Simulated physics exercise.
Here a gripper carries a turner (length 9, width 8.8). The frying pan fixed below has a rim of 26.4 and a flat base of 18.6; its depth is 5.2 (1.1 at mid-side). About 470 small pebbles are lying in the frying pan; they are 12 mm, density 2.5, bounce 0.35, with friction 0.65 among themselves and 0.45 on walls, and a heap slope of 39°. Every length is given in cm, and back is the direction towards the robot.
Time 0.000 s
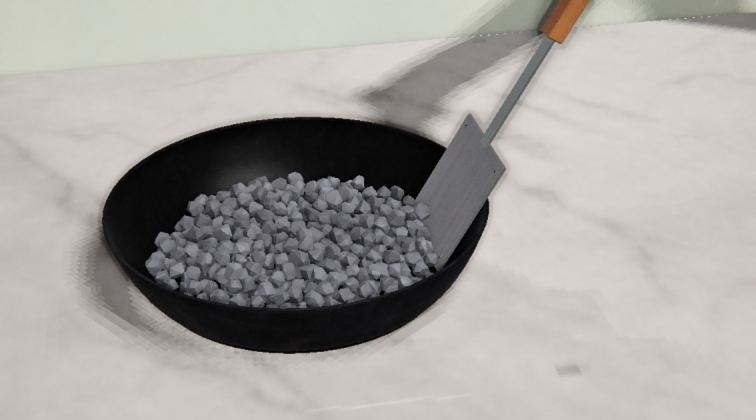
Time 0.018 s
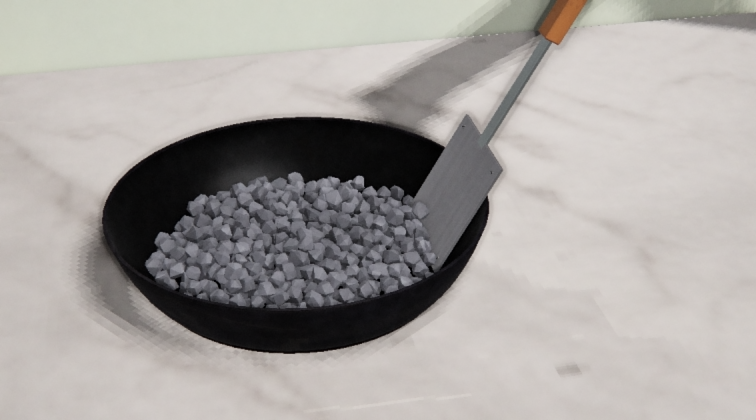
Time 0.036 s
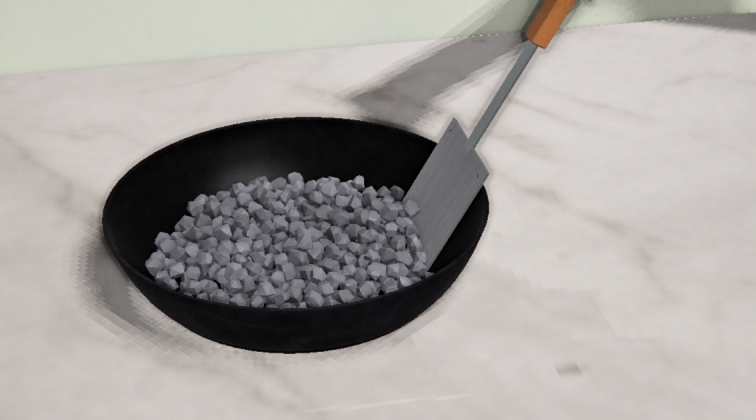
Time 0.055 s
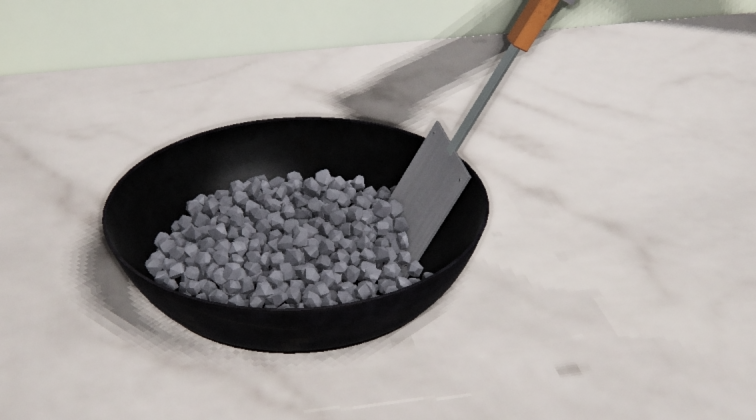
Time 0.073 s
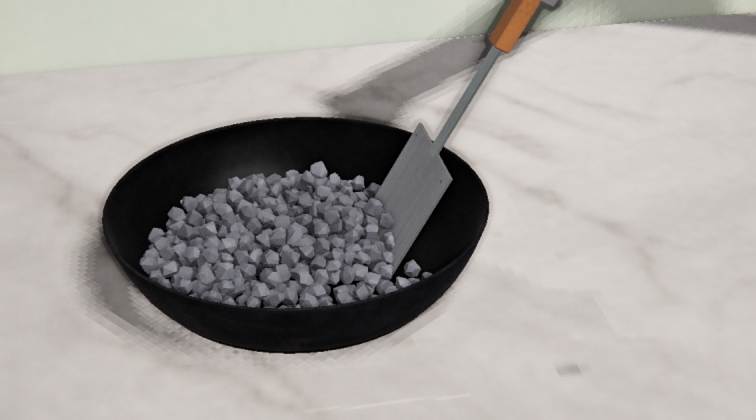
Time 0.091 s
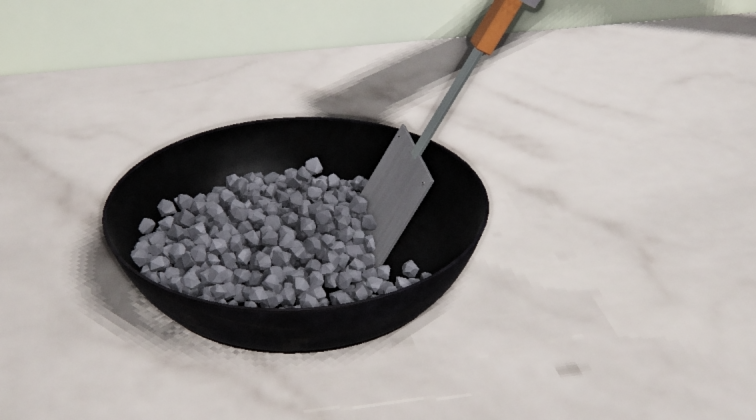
A flat grey turner with an orange-brown handle, its blade dipped into a black frying pan, is seen from above at an angle on a pale marbled surface before a light green wall. Small grey pebbles lie heaped across the pan's bottom. The turner rests briefly at the right side, then slides left, pushing the pebbles leftward and baring dark pan behind it, while the view stays still.
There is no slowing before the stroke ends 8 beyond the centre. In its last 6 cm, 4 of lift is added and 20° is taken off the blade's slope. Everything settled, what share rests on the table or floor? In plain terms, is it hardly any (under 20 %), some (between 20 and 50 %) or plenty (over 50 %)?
Hardly any - under 20 %.
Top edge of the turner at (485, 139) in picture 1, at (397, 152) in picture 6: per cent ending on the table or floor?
Near 15 in a hundred.
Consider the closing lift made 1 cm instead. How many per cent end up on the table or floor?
It comes to near 5 percent.
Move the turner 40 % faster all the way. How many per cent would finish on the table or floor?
Roughly 25 per cent, I'd say.
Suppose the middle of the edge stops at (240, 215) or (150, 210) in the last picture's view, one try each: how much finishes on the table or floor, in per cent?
First try roughly 0 percent, second roughly 25 percent.
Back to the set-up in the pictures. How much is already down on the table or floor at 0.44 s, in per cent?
Estimate: About 10 percent.
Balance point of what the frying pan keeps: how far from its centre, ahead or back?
Some 5.0 cm ahead of the centre.
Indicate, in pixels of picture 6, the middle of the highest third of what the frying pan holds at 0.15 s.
Roughly at pixel (240, 237).
After 0.15 s, sloping 60°, highest piece 5 above the table; 471 in the frying pan.
After 0.21 s, sloping 52°, highest piece 6 above the table; 471 in the frying pan.
After 0.44 s, sloping 40°, highest piece 8 above the table; 427 in the frying pan, 38 on the table or floor, 6 on the blade or in flight.
After 1.49 s, sloping 40°, highest piece 6 above the table; 424 in the frying pan, 47 on the table or floor.
In the end, 424 in the frying pan, 47 on the table or floor. That is 10 % on the table or floor.
